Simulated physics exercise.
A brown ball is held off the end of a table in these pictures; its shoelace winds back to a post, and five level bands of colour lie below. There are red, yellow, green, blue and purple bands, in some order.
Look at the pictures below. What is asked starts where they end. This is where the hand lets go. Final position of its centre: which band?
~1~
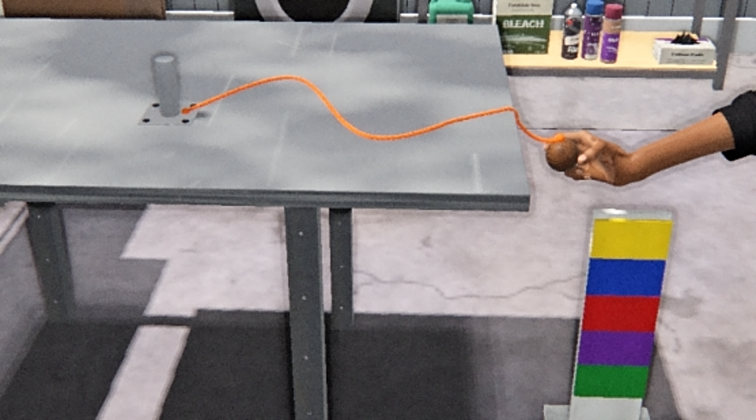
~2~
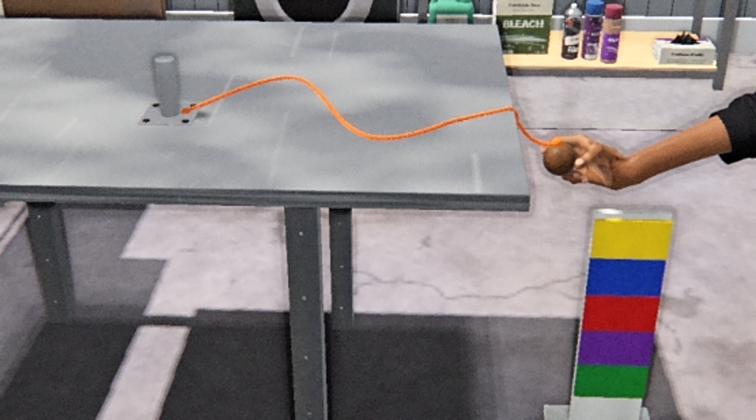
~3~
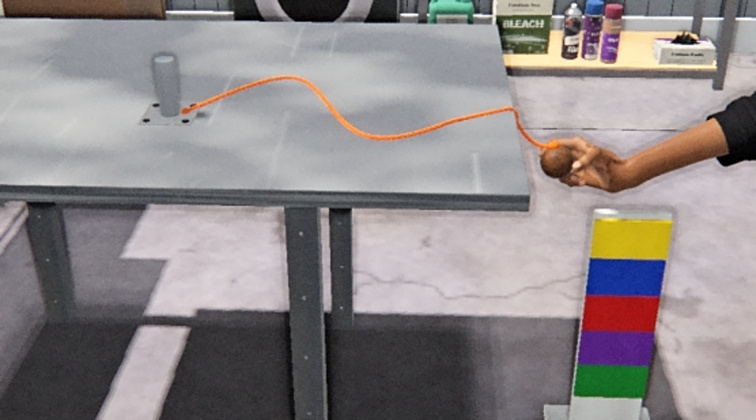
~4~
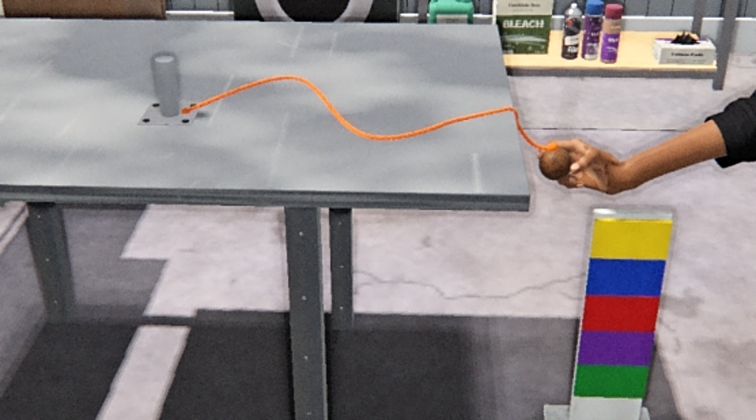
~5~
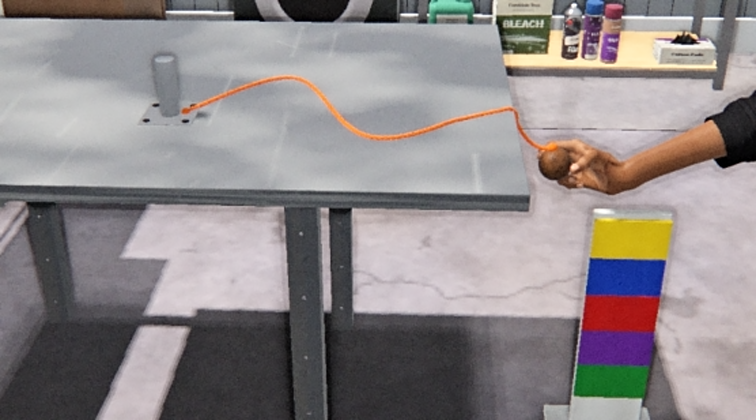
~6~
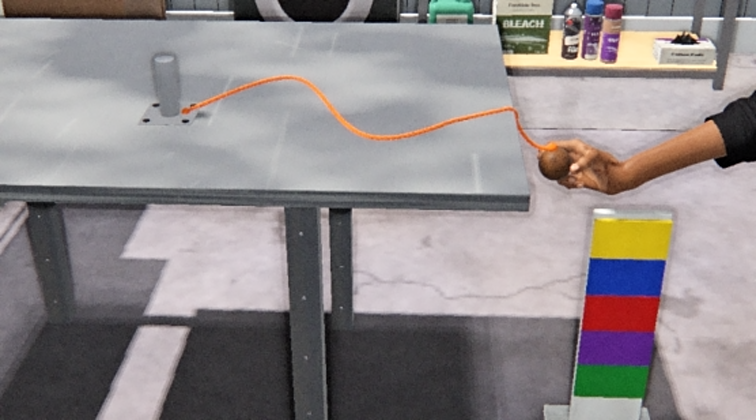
Band: Red.
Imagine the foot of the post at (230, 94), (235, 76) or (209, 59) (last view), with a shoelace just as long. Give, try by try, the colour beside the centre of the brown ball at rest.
Going case by case, it's purple, purple and finally red.
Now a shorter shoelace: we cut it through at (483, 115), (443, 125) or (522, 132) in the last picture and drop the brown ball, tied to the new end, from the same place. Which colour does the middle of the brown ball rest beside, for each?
In order of the tries: Yellow; then above them all; then blue.
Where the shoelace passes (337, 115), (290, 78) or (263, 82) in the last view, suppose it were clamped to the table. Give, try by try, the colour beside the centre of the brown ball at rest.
In order: Yellow; blue; blue.
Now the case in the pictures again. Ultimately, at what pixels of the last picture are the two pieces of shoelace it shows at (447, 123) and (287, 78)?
First: (511, 174). Second: (323, 109).
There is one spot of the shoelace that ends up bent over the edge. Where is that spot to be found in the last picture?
It's near (382, 138) in the last picture.
Soon after, ball near (507, 284); level with blue.
Then, ball near (504, 298); level with red.
At rest, ball near (503, 305); level with red. Its middle rests at the red band.
